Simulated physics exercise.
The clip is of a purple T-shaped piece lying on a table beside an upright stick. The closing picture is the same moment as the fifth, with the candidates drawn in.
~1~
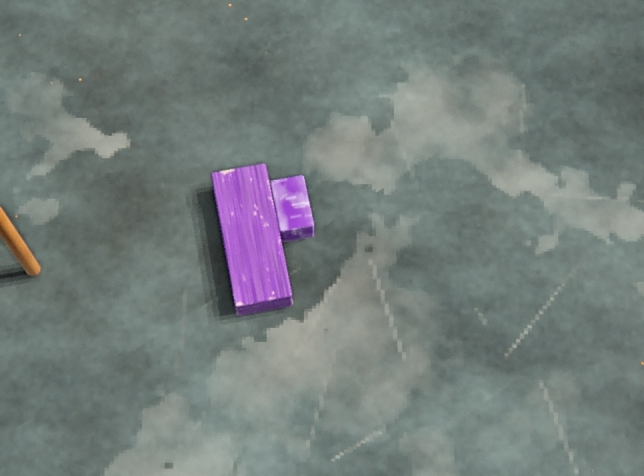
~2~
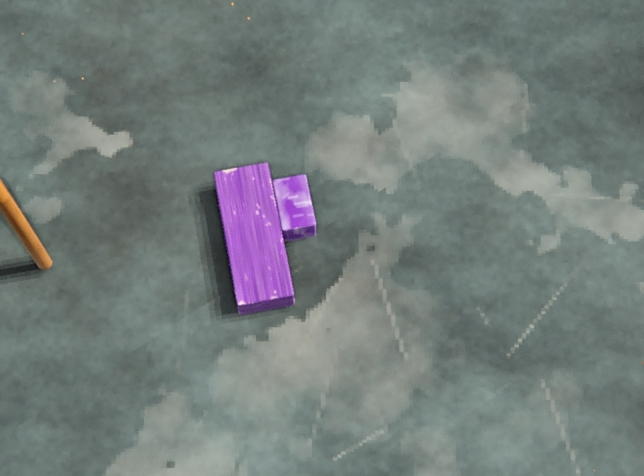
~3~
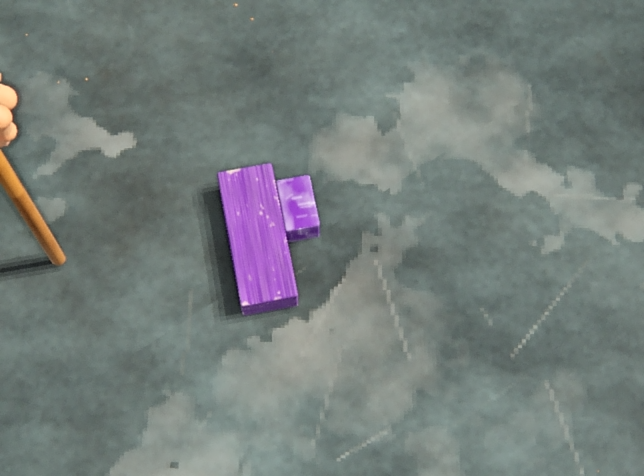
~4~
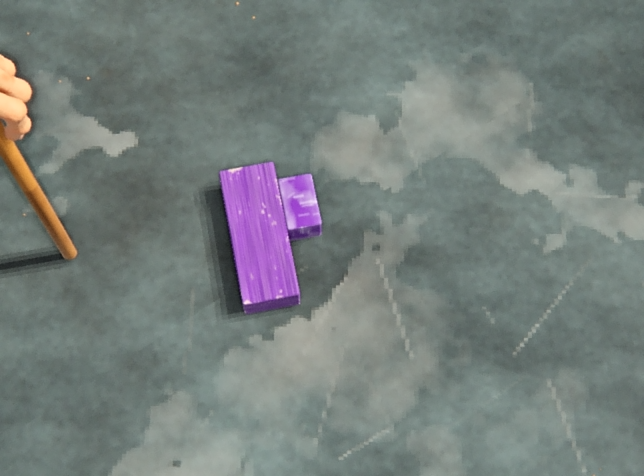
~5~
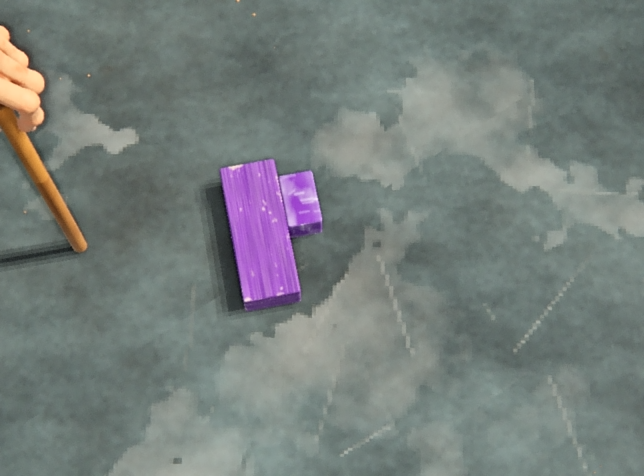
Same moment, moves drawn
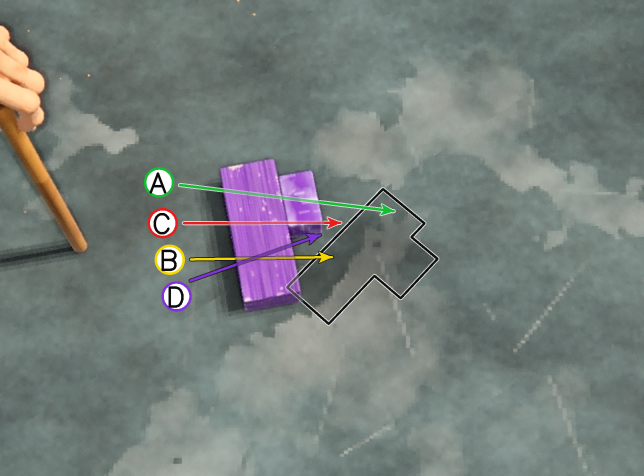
A hand came in from the left holding an orange-brown stick, moving it steadily right toward a purple T-shaped piece on a cloudy gray-green table, while the piece barely shifted.
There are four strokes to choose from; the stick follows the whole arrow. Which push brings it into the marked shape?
The stick should follow C.
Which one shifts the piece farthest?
Stroke C.
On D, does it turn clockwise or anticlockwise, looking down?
It turns anticlockwise.
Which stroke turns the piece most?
Stroke A.
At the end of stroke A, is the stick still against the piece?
Yes.
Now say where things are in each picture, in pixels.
The first picture shows purple T-shaped piece (251, 233).
The second picture shows purple T-shaped piece (253, 232).
The third picture shows purple T-shaped piece (257, 233).
The fourth picture shows purple T-shaped piece (259, 231).
The fifth picture shows purple T-shaped piece (259, 229).
On the marked copy, A from (180, 185) to (394, 211); B from (191, 259) to (332, 257); C from (184, 223) to (340, 223); D from (191, 281) to (320, 235).
Following C. Soon after the start, foot of the stick (241, 224), piece (275, 227).
Later, foot of the stick (298, 224), piece (326, 235).
In the end, foot of the stick (340, 224), piece (359, 242); it fills the outline.
As for the rest, A leaves the piece out of the outline, at (334, 250); B leaves the piece out of the outline, at (326, 207); D leaves the piece out of the outline, at (330, 191).
